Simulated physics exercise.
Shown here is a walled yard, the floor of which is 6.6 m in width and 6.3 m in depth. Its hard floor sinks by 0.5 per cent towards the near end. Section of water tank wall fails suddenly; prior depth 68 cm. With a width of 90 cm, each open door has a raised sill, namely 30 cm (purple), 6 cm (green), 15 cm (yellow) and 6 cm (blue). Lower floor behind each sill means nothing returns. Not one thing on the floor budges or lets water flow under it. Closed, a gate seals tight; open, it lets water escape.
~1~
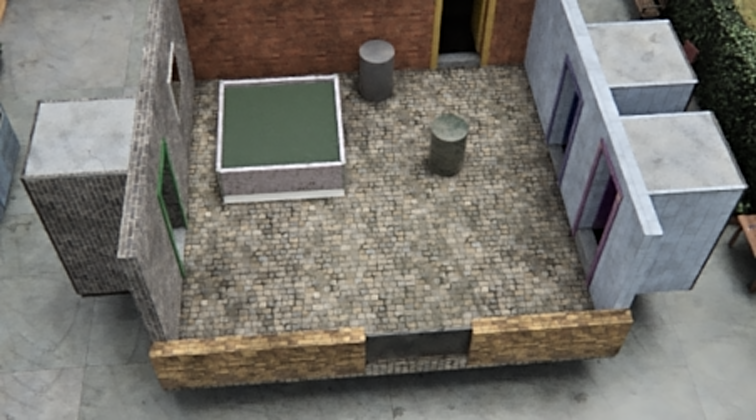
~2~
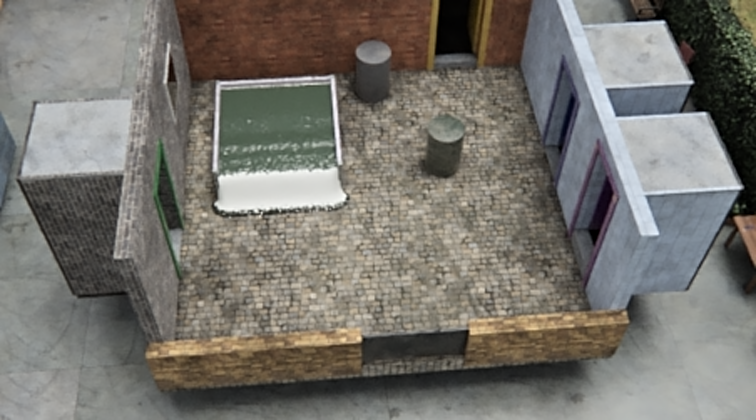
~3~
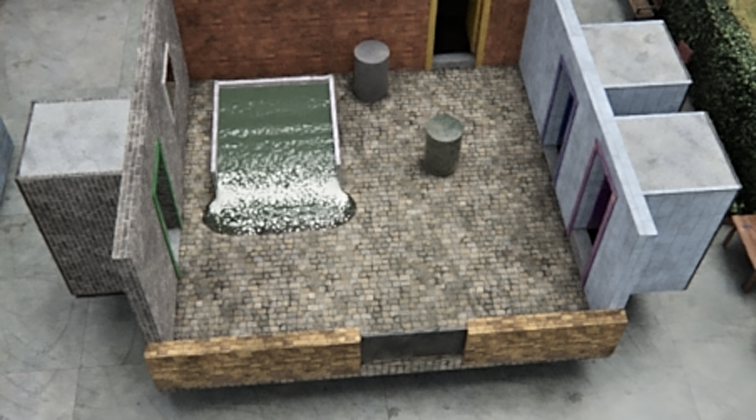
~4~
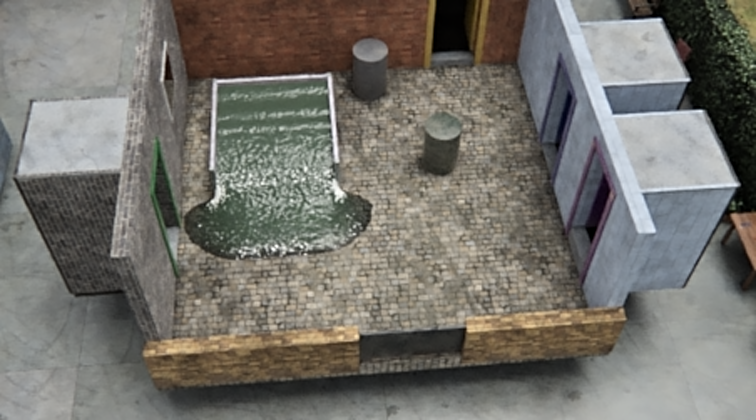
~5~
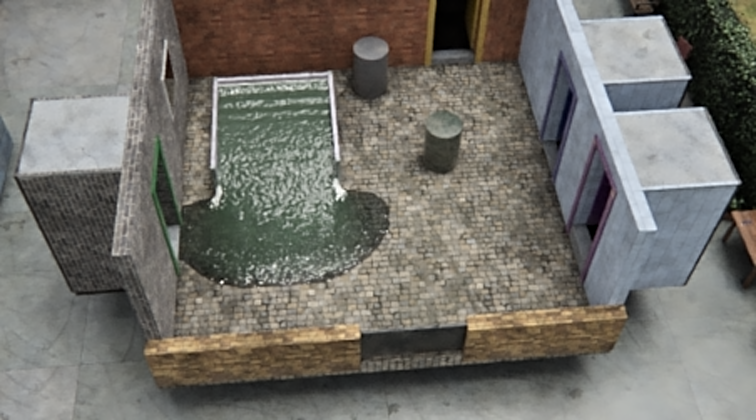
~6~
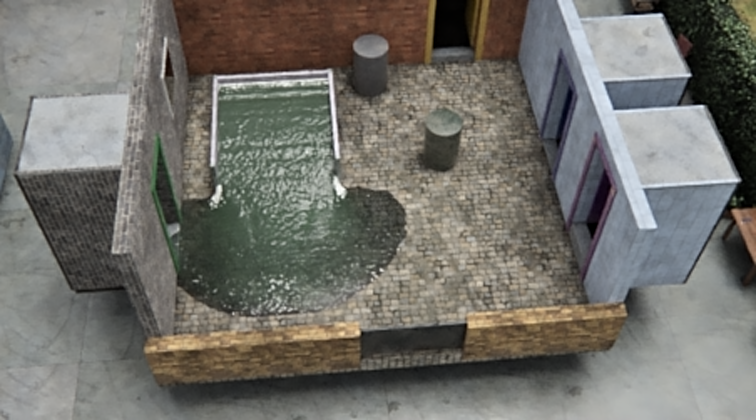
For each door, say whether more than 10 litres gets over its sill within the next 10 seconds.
Purple door: No; green door: Yes; yellow door: No; blue door: Yes.
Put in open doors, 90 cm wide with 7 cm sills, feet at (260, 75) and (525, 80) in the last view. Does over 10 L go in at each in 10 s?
Well, the first one ends up on the low side, the second one on the high side.
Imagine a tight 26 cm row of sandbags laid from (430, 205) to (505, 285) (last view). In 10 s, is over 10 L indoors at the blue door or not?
Then, at blue, the limit is respected.
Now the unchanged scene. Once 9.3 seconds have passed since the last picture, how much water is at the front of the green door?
4.5 cm.
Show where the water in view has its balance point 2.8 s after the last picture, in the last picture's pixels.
Pixel position near (322, 263).
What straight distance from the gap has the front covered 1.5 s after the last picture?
Distance: Approx. 5.2 m.
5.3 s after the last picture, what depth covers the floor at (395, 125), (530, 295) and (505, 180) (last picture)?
Around 0 cm, 18 cm and 12 cm.
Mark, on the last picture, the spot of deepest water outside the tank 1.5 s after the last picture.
Spot: Approx. (185, 360).
Then, 0.7 s after the last picture water covers 35 % of the floor and is deepest (41 cm) near (173, 361); purple door not reached, green door 12 cm at the sill, 8 L in, yellow door not reached, blue door not reached.
Then, 1.5 s after the last picture water covers 40 % of the floor and is deepest (48 cm) near (185, 360); purple door not reached, green door 11 cm at the sill, 31 L in, yellow door not reached, blue door not reached.
Then, 2.8 s after the last picture water covers 45 % of the floor and is deepest (32 cm) near (579, 329); purple door 18 cm at the sill, 0 L in, green door 18 cm at the sill, 62 L in, yellow door not reached, blue door not reached.
Then, 5.3 s after the last picture water covers 80 % of the floor and is deepest (20 cm) near (567, 330); purple door 18 cm at the sill, 0 L in, green door 11 cm at the sill, 163 L in, yellow door 7 cm at the sill, 0 L in, blue door 10 cm at the sill, 2 L in.
Then, 9.3 s after the last picture water covers 100 % of the floor and is deepest (14 cm) near (391, 76); purple door 9 cm at the sill, 0 L in, green door 5 cm at the sill, 181 L in, yellow door 10 cm at the sill, 1 L in, blue door 8 cm at the sill, 22 L in.
